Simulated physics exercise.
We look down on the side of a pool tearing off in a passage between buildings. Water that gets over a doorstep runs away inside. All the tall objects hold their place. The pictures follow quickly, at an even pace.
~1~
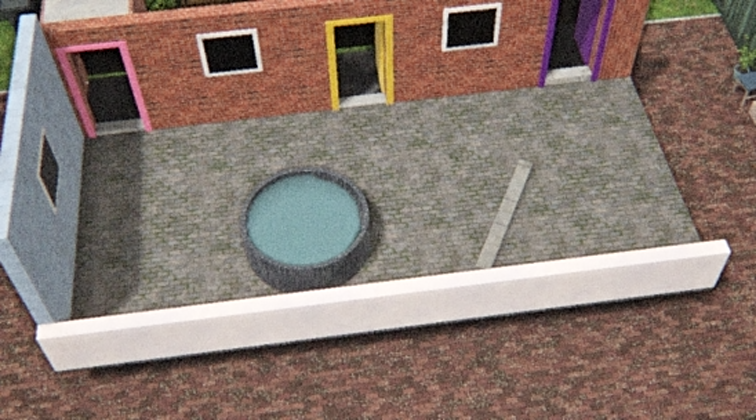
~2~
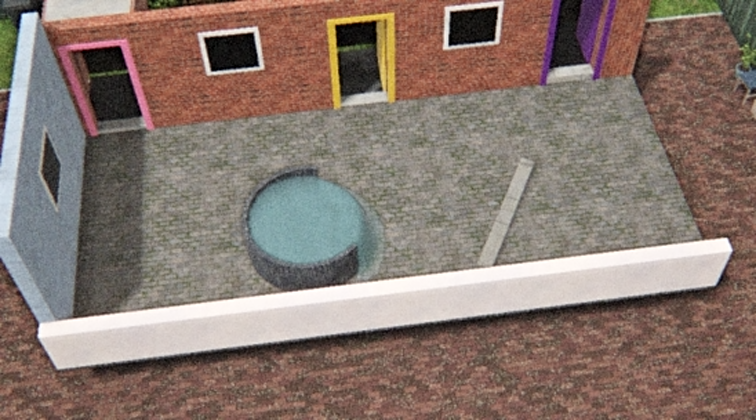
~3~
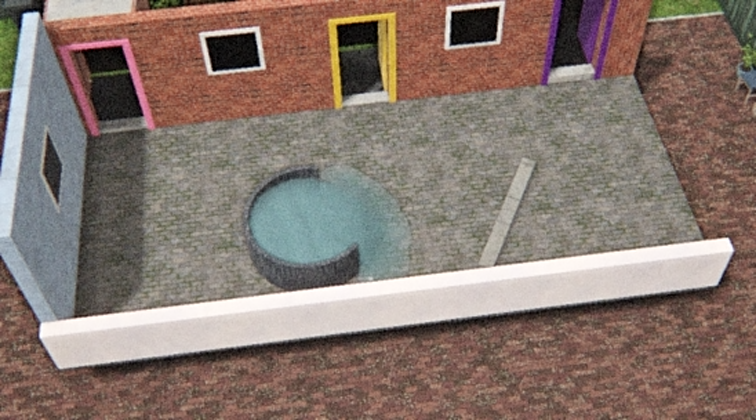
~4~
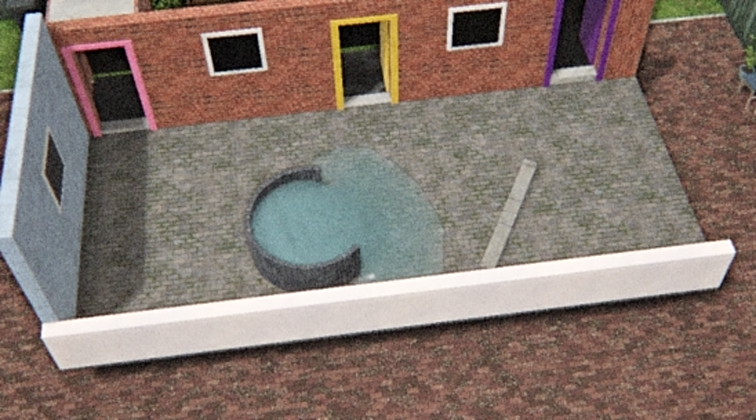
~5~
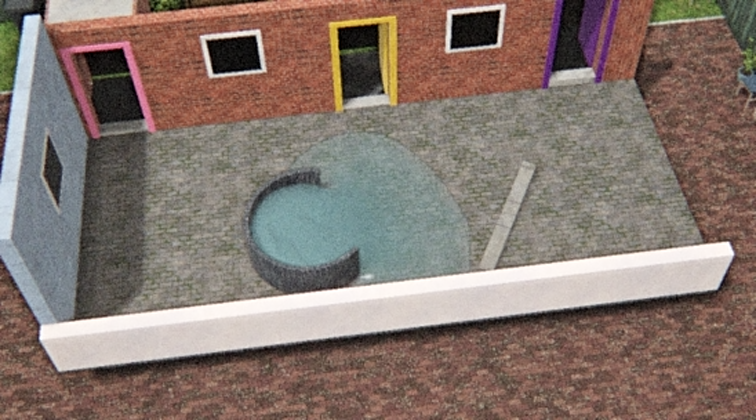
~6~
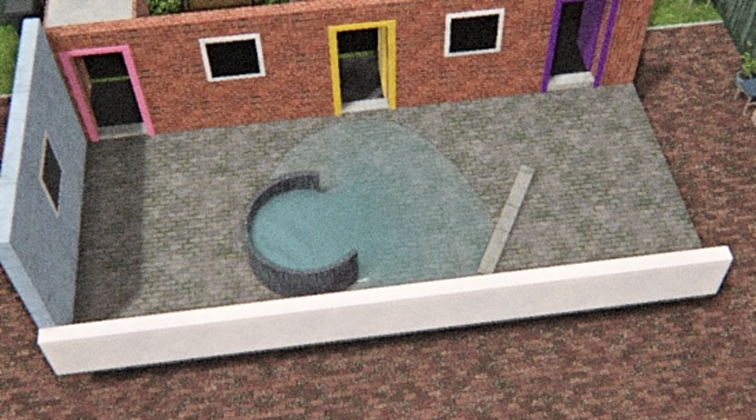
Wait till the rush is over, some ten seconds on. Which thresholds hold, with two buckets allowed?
The pink door holds within the limit; the yellow door floods; the purple door holds within the limit.
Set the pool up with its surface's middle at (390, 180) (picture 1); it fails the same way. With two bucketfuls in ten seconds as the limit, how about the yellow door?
In short: The yellow one is under.
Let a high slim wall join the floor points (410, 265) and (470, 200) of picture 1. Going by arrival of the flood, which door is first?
The yellow one.
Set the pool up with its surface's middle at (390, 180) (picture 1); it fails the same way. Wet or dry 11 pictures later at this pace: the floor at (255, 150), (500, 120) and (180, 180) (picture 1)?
In turn: Dry, wet, dry.
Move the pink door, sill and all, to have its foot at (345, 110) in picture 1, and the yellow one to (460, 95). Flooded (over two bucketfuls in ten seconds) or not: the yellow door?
Then: Yellow goes over.
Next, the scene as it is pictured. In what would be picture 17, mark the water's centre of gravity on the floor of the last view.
Around (436, 204).
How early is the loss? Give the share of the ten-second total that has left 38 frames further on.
Close to 75 %.
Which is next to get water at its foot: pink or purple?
The one in purple.
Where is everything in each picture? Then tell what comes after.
The first frame shows the pool at (305, 219) is whole and still.
In the second frame, water pours out at (363, 214) and has run to (363, 277).
In the third frame, the front is at a hidden place, out from the gap at (364, 217).
In the fourth frame, water pours out at (366, 219) and has run to a hidden place.
In the fifth frame, the front is at (369, 135), out from the gap at (364, 221).
In the sixth frame, the front is at (365, 123), out from the gap at (363, 225).
A moment on, water covers 35 % of the floor; the pink door not reached, the yellow door under two buckets in, the purple door not reached.
Next, water covers 50 % of the floor; the pink door not reached, the yellow door over two buckets in, the purple door wet at the sill, nothing in.
Then, water covers 55 % of the floor; the pink door not reached, the yellow door over two buckets in, the purple door under two buckets in.
Later, water covers 50 % of the floor; the pink door not reached, the yellow door over two buckets in, the purple door under two buckets in.
In the end, water covers 75 % of the floor; the pink door wet at the sill, nothing in, the yellow door over two buckets in, the purple door under two buckets in.
